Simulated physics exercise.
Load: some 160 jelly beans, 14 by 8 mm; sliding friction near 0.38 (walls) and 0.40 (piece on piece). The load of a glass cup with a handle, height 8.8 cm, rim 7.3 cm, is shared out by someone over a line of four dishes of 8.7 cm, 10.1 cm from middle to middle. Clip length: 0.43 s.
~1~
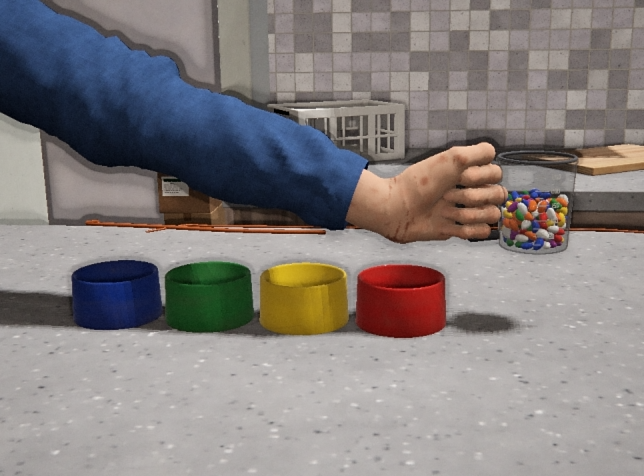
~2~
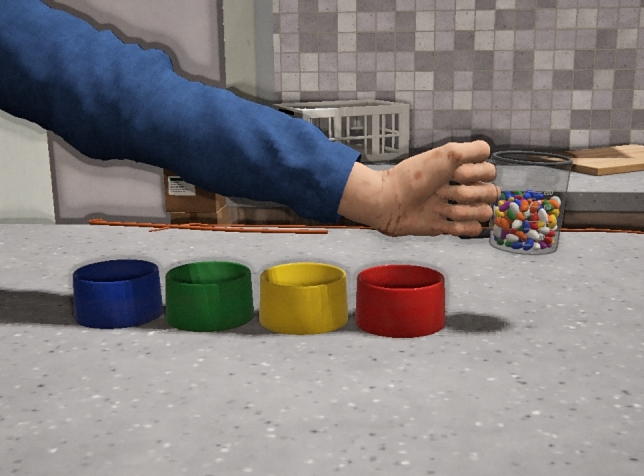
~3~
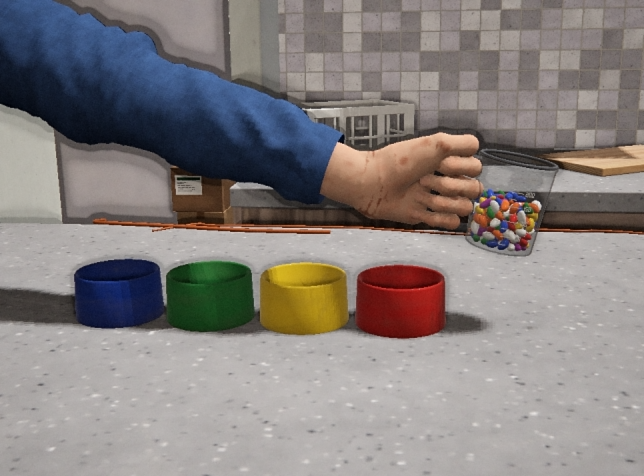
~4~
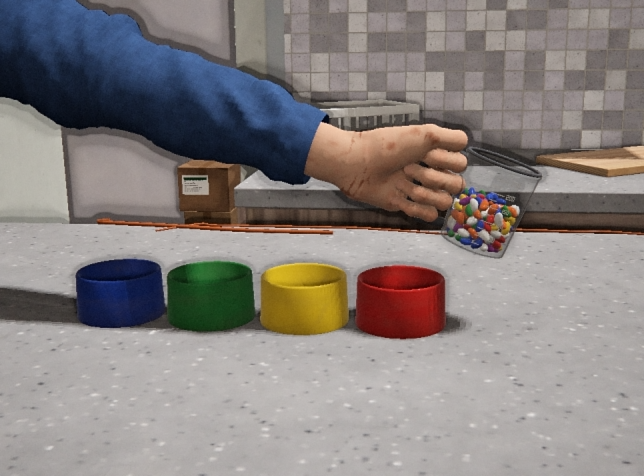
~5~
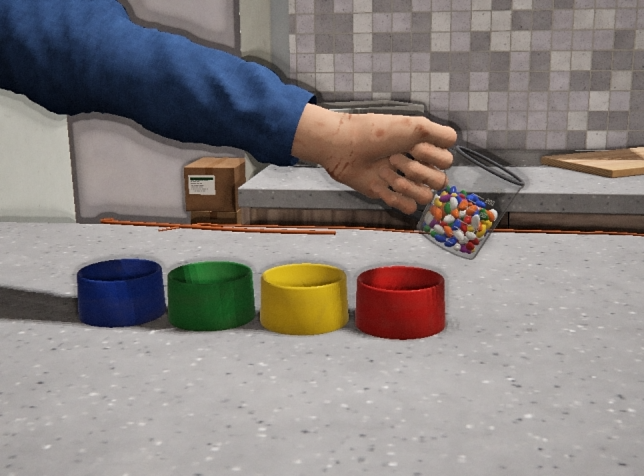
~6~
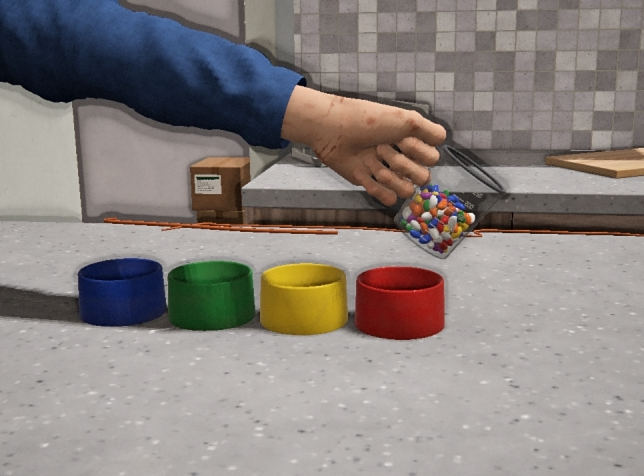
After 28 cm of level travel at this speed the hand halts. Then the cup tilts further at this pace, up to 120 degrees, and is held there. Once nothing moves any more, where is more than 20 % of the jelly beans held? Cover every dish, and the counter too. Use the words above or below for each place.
Red: Below; blue: Below; green: Below; yellow: Above; counter: Below.
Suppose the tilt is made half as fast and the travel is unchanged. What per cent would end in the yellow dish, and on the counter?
Yellow: 100, counter: 0.
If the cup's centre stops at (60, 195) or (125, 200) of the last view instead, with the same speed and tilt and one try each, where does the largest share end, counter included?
I'd expect yellow to win the first try and yellow the second.
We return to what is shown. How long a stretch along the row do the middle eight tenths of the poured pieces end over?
Length: About 5 cm.
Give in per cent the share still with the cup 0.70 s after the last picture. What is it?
Around 100 in a hundred.
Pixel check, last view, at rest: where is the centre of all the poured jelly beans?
(307, 300).
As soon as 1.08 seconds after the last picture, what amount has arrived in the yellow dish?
Some 75 in a hundred by then.
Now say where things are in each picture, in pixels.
The first frame shows cup at (535, 202), tilt 0 degrees, lip at (576, 158), moved 0.0 cm; middle of the pieces at (532, 219); red dish at (401, 277); yellow dish at (303, 275); green dish at (208, 274); blue dish at (115, 272).
The second frame shows cup at (527, 202), tilt 3 degrees, lip at (570, 160), moved 0.7 cm; middle of the pieces at (523, 219).
The third frame shows cup at (508, 203), tilt 11 degrees, lip at (556, 167), moved 2.6 cm; middle of the pieces at (502, 219).
The fourth frame shows cup at (488, 203), tilt 19 degrees, lip at (540, 175), moved 4.5 cm; middle of the pieces at (480, 219).
The fifth frame shows cup at (467, 204), tilt 28 degrees, lip at (523, 183), moved 6.5 cm; middle of the pieces at (457, 218).
The sixth frame shows cup at (447, 204), tilt 36 degrees, lip at (504, 191), moved 8.5 cm; middle of the pieces at (435, 217); red dish at (400, 279); yellow dish at (303, 276); green dish at (210, 273); blue dish at (120, 270).
Then, 0.42 s after the last picture, tilt 77 degrees; cup holds 100 %.
Then, 0.70 s after the last picture, tilt 104 degrees; cup holds 100 %.
Then, 1.08 s after the last picture, tilt 120 degrees; cup holds 25 %, yellow 75 %.
In the end, red 0 %, blue 0 %, green 0 %, yellow 100 %, counter 0 %.
